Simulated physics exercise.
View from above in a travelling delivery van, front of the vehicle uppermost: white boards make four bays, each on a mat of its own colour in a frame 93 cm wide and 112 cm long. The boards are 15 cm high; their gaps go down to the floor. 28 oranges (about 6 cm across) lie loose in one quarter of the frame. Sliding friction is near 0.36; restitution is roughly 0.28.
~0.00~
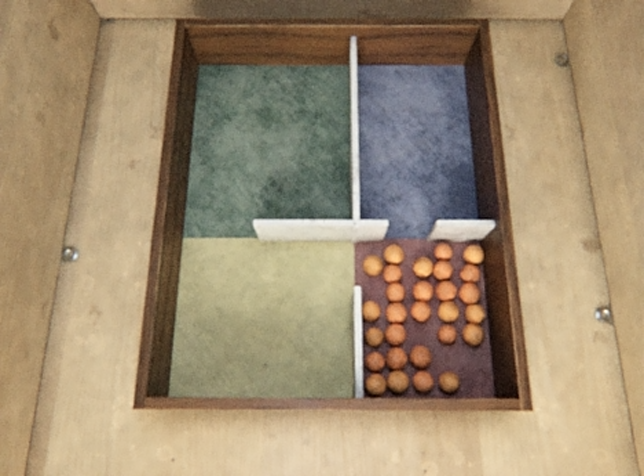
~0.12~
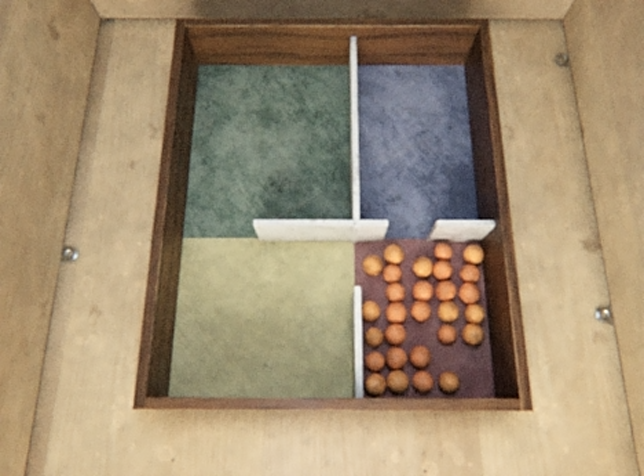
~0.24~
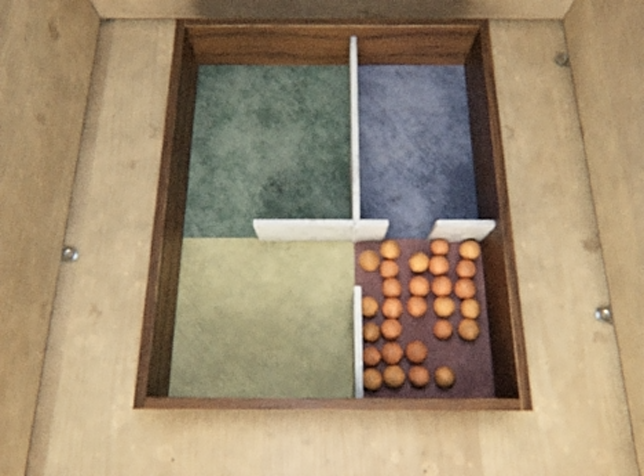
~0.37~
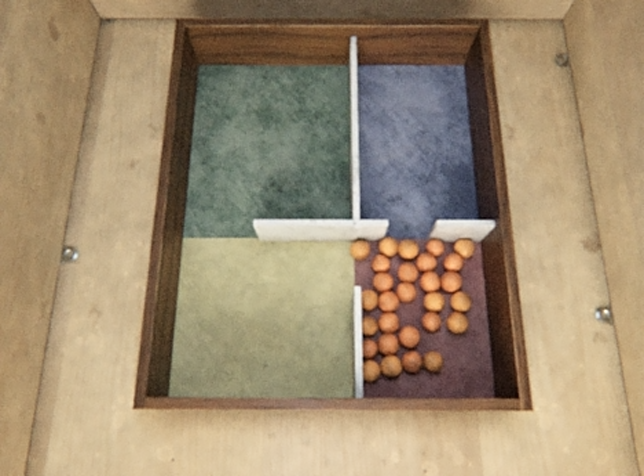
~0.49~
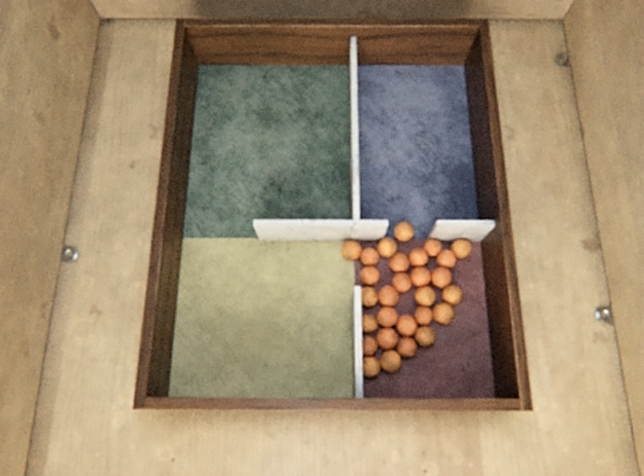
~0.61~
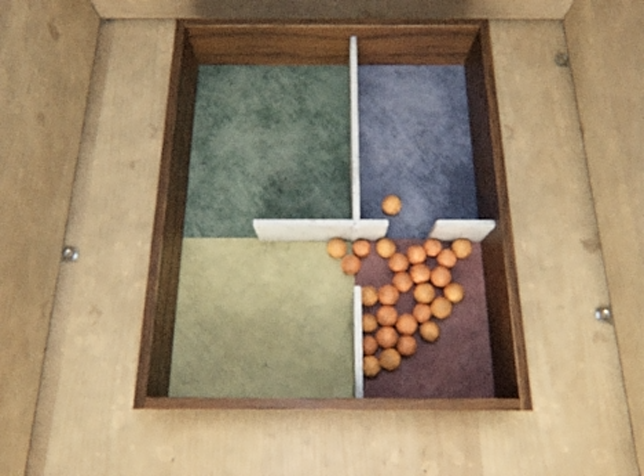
Oranges in the red bay roll up and left, a few passing into neighbouring bays.
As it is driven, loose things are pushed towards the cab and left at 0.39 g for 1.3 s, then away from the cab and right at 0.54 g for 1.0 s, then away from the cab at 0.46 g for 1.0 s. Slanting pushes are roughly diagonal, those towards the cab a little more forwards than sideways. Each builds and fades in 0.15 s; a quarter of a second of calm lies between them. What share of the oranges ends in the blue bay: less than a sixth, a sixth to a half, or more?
Between a sixth and a half of the oranges end in the blue bay.
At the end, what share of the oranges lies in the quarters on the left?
Some 20 per cent.
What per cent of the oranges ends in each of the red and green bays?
About: Red 50, green 0 per cent.
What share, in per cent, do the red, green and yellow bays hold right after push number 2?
Red 50, green 0, yellow 20 per cent.
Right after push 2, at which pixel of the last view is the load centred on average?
Near (427, 310).
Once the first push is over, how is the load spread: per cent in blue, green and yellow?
Blue 20, green 10, yellow 20 per cent.
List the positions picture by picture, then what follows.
In the first frame, middle of the blue mat (413, 146); middle of the green mat (271, 146); middle of the red mat (423, 317); middle of the yellow mat (264, 316); 28 in the red bay; the orange farthest behind, in the direction of the first push, is at (449, 382).
In the second frame, 28 in the red bay; the orange farthest behind, in the direction of the first push, is at (449, 382).
In the third frame, 28 in the red bay; the orange farthest behind, in the direction of the first push, is at (445, 377).
In the fourth frame, 28 in the red bay; the orange farthest behind, in the direction of the first push, is at (433, 362).
In the fifth frame, 26 in the red bay, 1 in the blue bay and 1 in the yellow bay; the orange farthest behind, in the direction of the first push, is at (425, 337).
In the sixth frame, 25 in the red bay, 1 in the blue bay and 2 in the yellow bay; the orange farthest behind, in the direction of the first push, is at (430, 331).
After push 1 (1.54 s), 13 in the red bay, 7 in the blue bay, 2 in the green bay and 6 in the yellow bay.
After push 2 (2.79 s), 14 in the red bay, 7 in the blue bay, 1 in the green bay and 6 in the yellow bay.
After push 3 (4.04 s), 14 in the red bay, 7 in the blue bay, 1 in the green bay and 6 in the yellow bay.
When it is over (at 4.32 s), 14 in the red bay, 7 in the blue bay, 1 in the green bay and 6 in the yellow bay. Asked share, 7 of 28, 25 per cent.
